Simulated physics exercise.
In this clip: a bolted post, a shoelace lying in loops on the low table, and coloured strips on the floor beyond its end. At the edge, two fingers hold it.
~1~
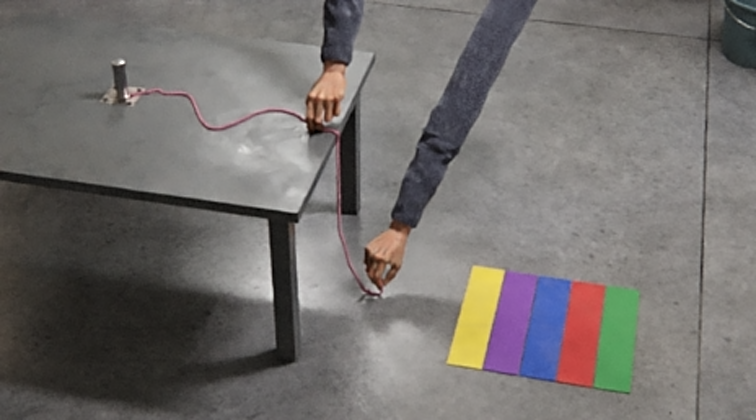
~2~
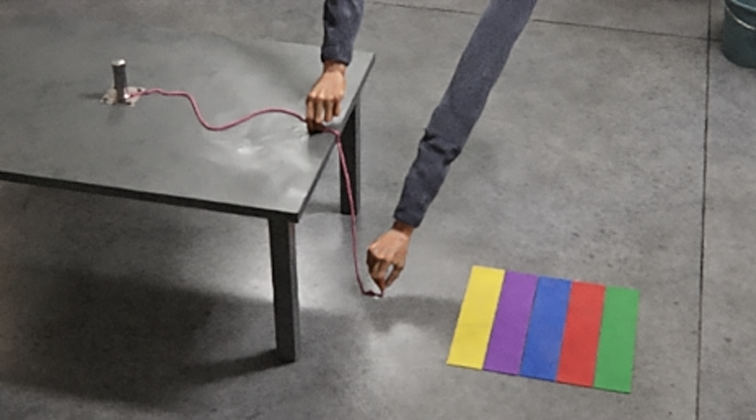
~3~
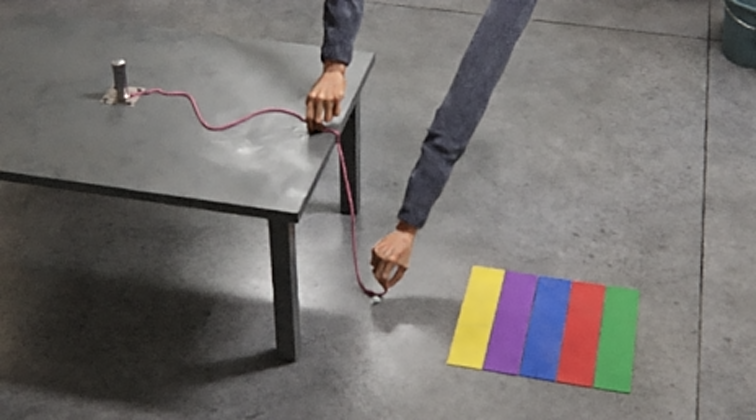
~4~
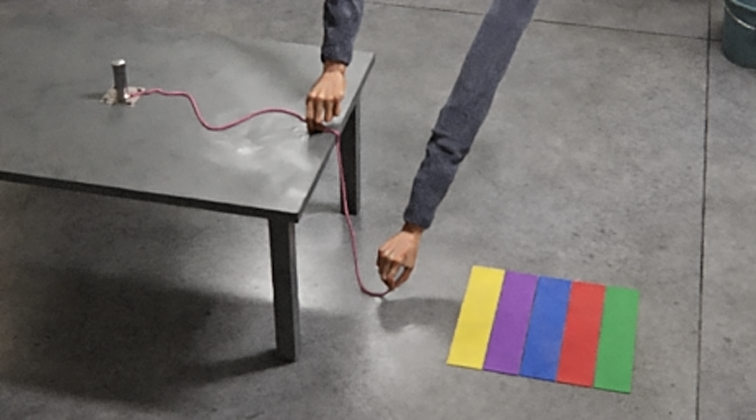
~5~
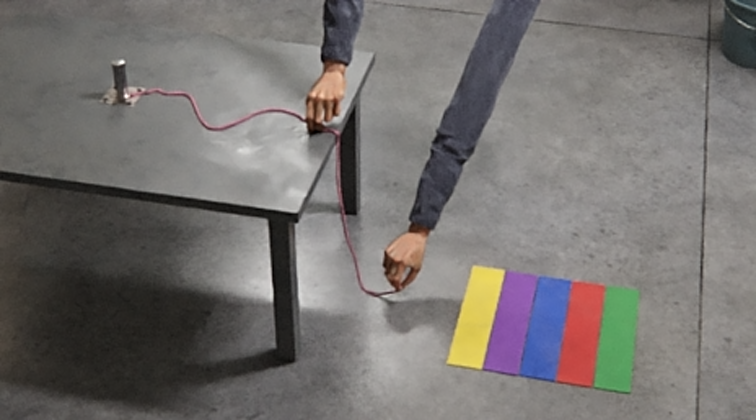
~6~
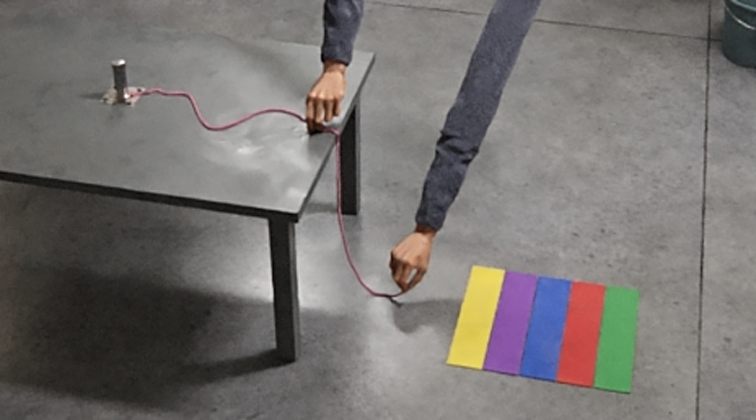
Beside a low table, a hand slowly draws the shoelace's hanging end slightly right.
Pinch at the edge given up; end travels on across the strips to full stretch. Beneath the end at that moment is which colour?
Beneath it is red.
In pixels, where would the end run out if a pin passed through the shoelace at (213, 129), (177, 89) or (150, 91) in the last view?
(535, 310), (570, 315), (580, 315).
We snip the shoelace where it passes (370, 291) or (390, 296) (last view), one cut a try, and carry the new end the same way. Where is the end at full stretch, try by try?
It would be at (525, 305) in the first case and at (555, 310) in the second.
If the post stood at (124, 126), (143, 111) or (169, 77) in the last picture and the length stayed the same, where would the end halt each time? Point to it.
Respectively (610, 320), (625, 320) and (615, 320).
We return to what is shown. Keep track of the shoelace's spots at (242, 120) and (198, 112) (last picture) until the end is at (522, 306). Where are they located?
They go to (289, 123) and to (226, 110).
Soon after, end near (522, 306); over purple.
After that, end near (563, 312); over blue.
At the stop, end near (586, 316); over red. Over red.
